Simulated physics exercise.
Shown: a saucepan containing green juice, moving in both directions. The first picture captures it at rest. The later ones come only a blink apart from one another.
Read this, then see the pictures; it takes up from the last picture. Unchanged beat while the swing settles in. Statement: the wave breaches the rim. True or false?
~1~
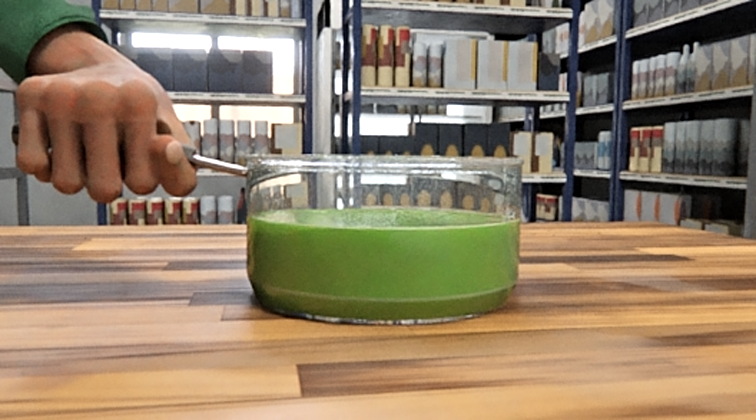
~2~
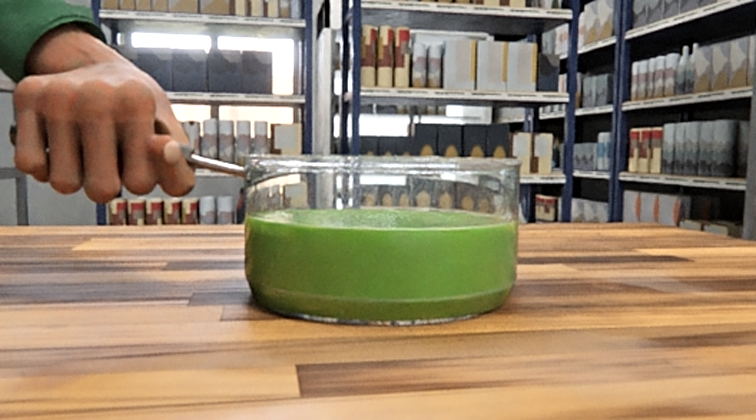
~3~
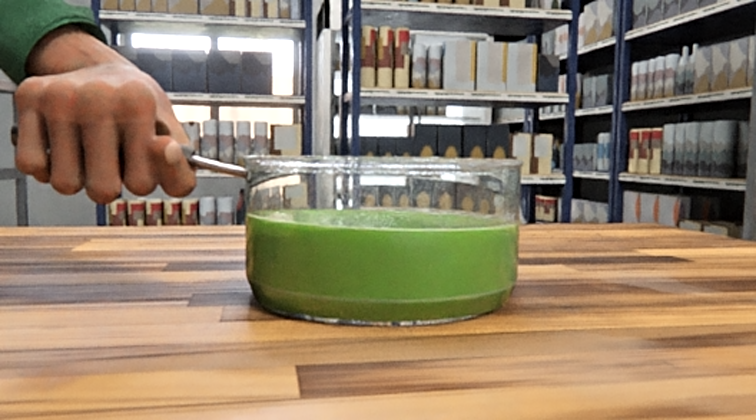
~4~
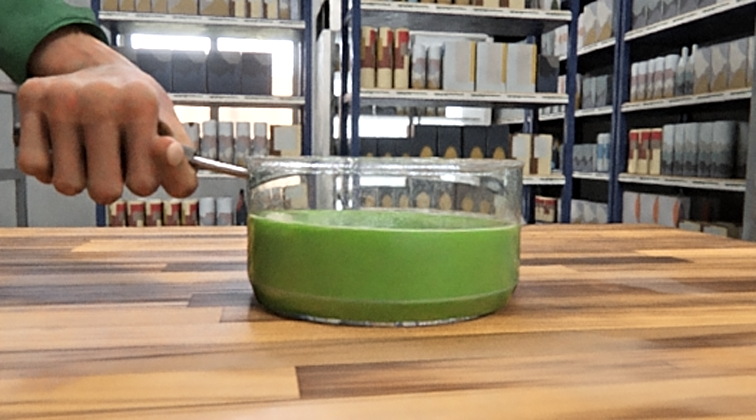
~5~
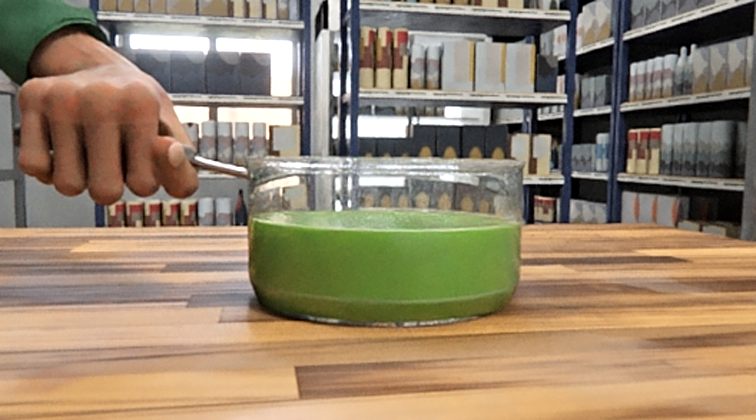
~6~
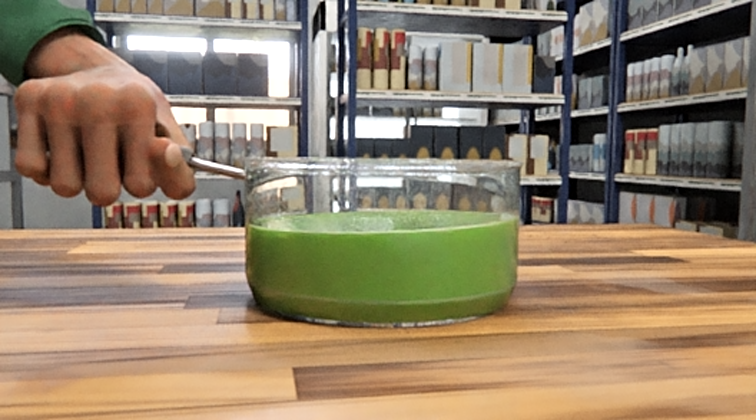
False.
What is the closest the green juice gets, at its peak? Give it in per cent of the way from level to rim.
Max rise: Close to 50 per cent.
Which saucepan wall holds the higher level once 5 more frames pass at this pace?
Pretty clearly on the left margin.
A moment on, the highest wave so far stays far below the rim.
Further on, the highest wave so far climbs under half way to the rim.
When it is over, the highest wave so far climbs under half way to the rim; nothing has left it.
